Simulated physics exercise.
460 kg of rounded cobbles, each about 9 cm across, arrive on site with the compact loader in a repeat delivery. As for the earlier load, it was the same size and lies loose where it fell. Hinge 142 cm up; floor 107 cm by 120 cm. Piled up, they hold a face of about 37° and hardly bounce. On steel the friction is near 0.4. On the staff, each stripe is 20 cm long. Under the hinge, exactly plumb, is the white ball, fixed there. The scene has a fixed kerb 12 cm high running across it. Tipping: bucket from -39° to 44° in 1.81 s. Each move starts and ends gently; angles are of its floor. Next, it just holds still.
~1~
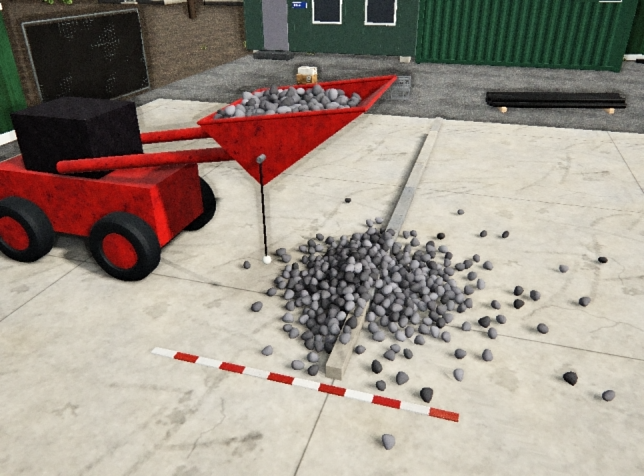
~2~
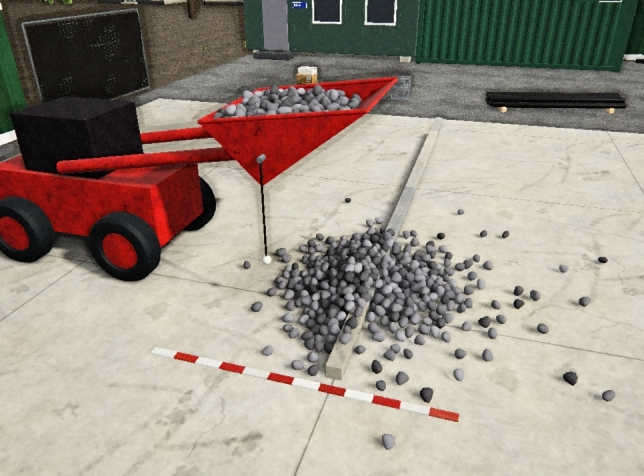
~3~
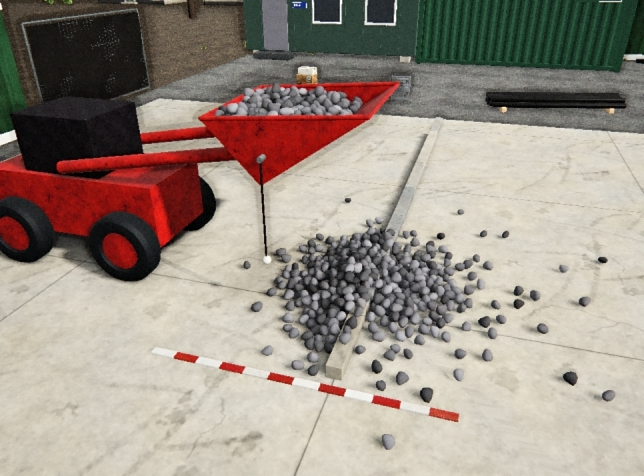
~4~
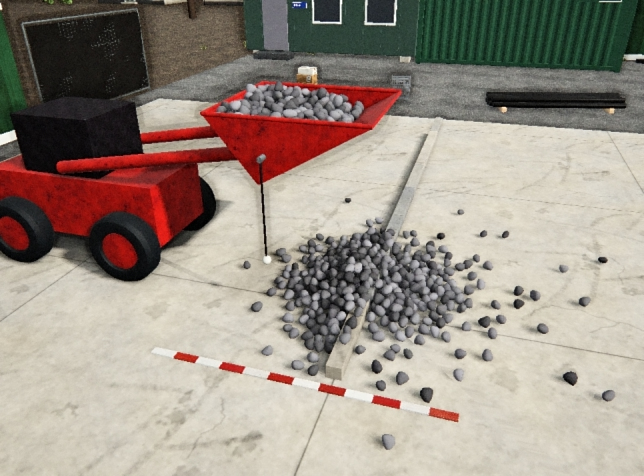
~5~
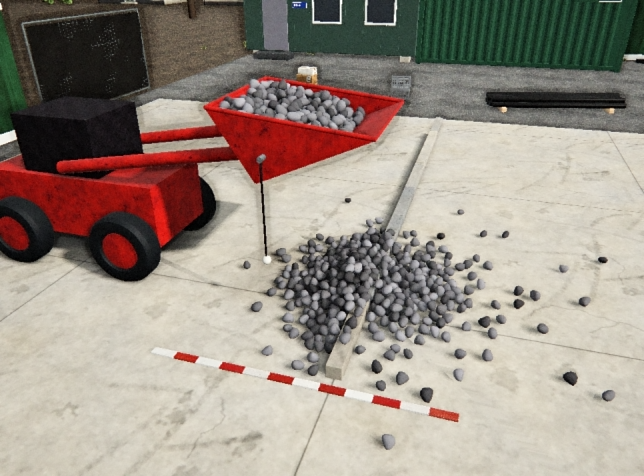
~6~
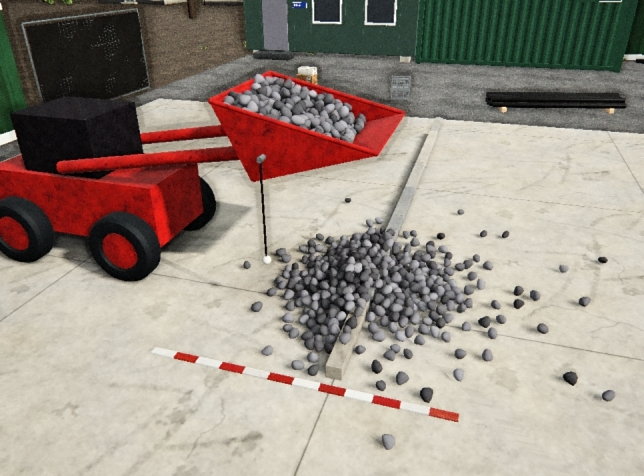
Red loader bucket full of grey stones slowly tilting its lip downward on raised arms, beside a loose stone pile on concrete.
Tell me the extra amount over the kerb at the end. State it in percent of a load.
87 per cent.
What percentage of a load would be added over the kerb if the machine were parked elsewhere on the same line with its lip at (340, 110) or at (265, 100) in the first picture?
I'd expect near 65 per cent first and near 0 per cent next.
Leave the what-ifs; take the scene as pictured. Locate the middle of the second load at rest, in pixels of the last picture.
Near (416, 281).
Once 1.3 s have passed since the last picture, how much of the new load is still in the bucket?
About 25 per cent is held.
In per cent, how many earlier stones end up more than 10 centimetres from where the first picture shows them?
The answer is about 25 per cent.
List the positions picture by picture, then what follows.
In the first frame, the bucket is at -39°, its lip at (366, 109); the top of the load is at (303, 93). The earlier load is highest near (354, 267), 25 cm above ground level, 62 % on this side of the kerb, 38 % over the kerb.
The second frame shows lip at (367, 111), floor tilted -38°, highest stones at (303, 93).
The third frame shows lip at (369, 118), floor tilted -35°, highest stones at (297, 93).
The fourth frame shows lip at (373, 127), floor tilted -30°, highest stones at (287, 91).
In the fifth frame, the bucket is at -25°, its lip at (376, 140); the top of the load is at (268, 88).
The sixth frame shows lip at (378, 154), floor tilted -18°, highest stones at (269, 84).
Then, 0.8 s after the last picture the floor is at 31°; in per cent of one load, 99 in the bucket, 63 on this side of the kerb, 38 over the kerb; the foremost stones are at (584, 319).
Then, 1.3 s after the last picture the floor is at 44°; in per cent of one load, 27 in the bucket, 91 on this side of the kerb, 82 over the kerb; the foremost stones are at (584, 319).
Then, 1.7 s after the last picture the floor is at 44°; in per cent of one load, 0 in the bucket, 83 on this side of the kerb, 117 over the kerb; the foremost stones are at (584, 319).
Then, 4.4 s after the last picture the floor is at 44°; in per cent of one load, 0 in the bucket, 74 on this side of the kerb, 126 over the kerb; the foremost stones are at (591, 303). Net gain over the kerb, 87.
